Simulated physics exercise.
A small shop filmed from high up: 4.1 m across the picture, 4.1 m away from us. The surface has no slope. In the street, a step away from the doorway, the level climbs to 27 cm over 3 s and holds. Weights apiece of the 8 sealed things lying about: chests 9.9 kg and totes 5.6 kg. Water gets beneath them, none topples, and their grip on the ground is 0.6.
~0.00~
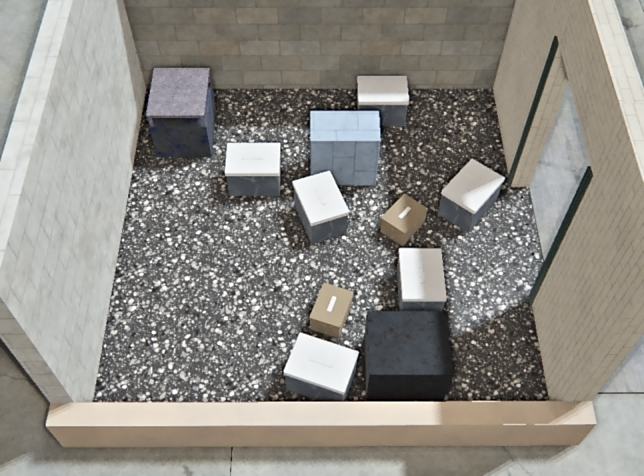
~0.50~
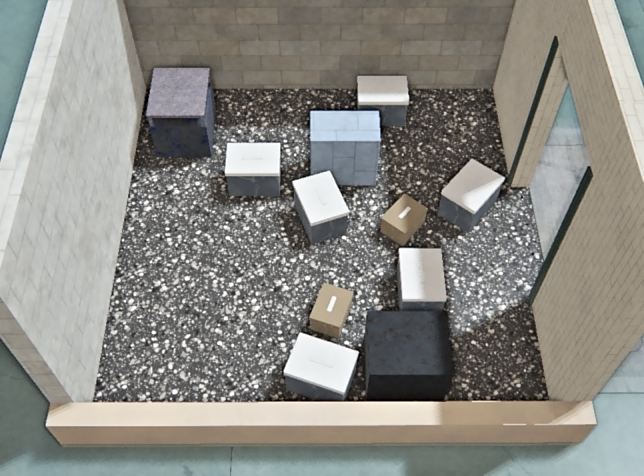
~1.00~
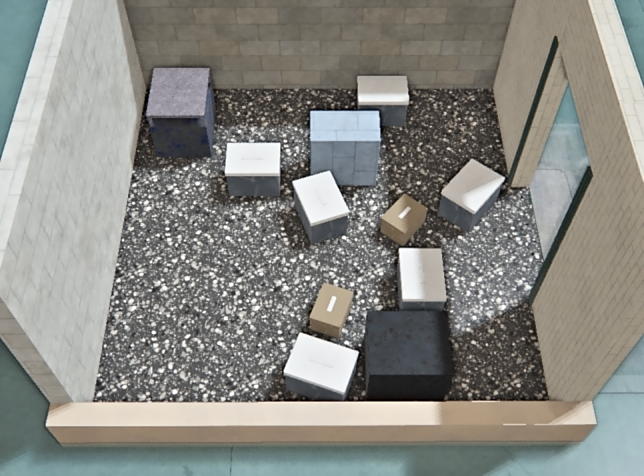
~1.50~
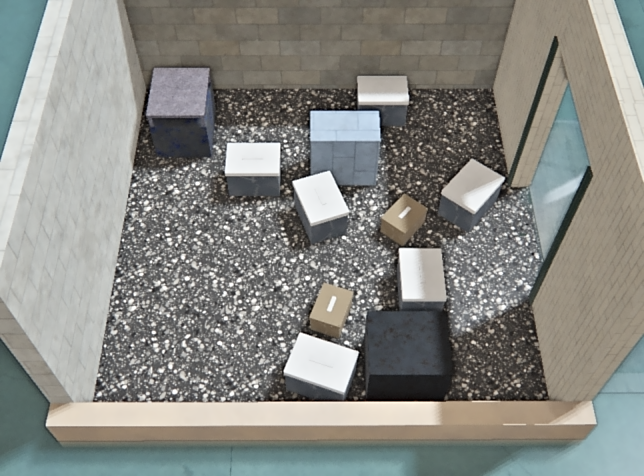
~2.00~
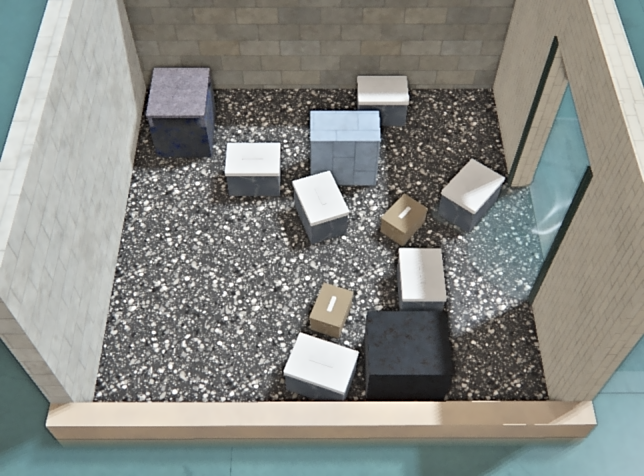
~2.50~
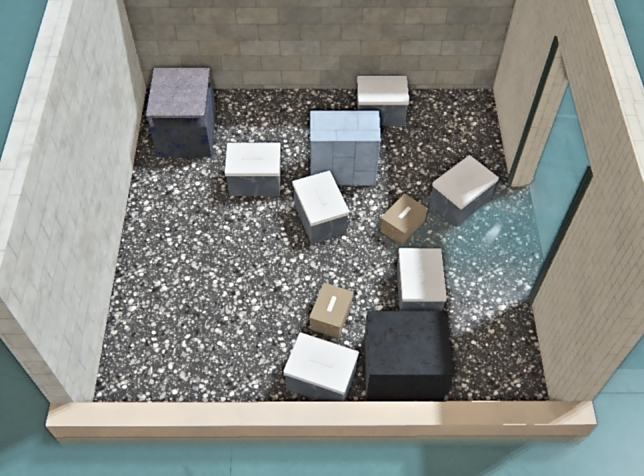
Water spreads around the outside of a small, roofless shop seen from high up, then slips in through the doorway on the right and fans across the speckled floor, nudging the nearest pale box slightly left. White-topped boxes, two small brown ones, a black one at the front, a pale blue one and a purplish one at back left stand scattered about. Everything else, camera included, stays still.
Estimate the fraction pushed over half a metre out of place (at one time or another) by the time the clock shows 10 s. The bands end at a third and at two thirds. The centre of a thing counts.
It is at least two thirds.
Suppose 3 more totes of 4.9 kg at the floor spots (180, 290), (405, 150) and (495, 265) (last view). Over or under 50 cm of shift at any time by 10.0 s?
In that order: Past it, past it, more.
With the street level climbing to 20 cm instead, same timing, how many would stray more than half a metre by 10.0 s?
Then 7.
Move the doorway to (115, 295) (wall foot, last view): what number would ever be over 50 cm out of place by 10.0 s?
Then 7.
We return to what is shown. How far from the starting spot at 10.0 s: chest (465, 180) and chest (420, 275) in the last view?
In that order: 120 cm, 200 cm.
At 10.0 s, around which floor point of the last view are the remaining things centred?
Around (313, 218).
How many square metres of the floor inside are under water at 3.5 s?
Some 5.5 m2.
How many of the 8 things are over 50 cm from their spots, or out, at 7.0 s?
By then 5.
After 3.5 s 2 of 8 are over 50 cm from their spots; 0 afloat.
After 4.5 s 5 of 8 are over 50 cm from their spots; 2 afloat.
After 7.0 s 5 of 8 are over 50 cm from their spots; 8 afloat.
After 10.0 s 7 of 8 are over 50 cm from their spots, and 7 have been at some point; 8 afloat.
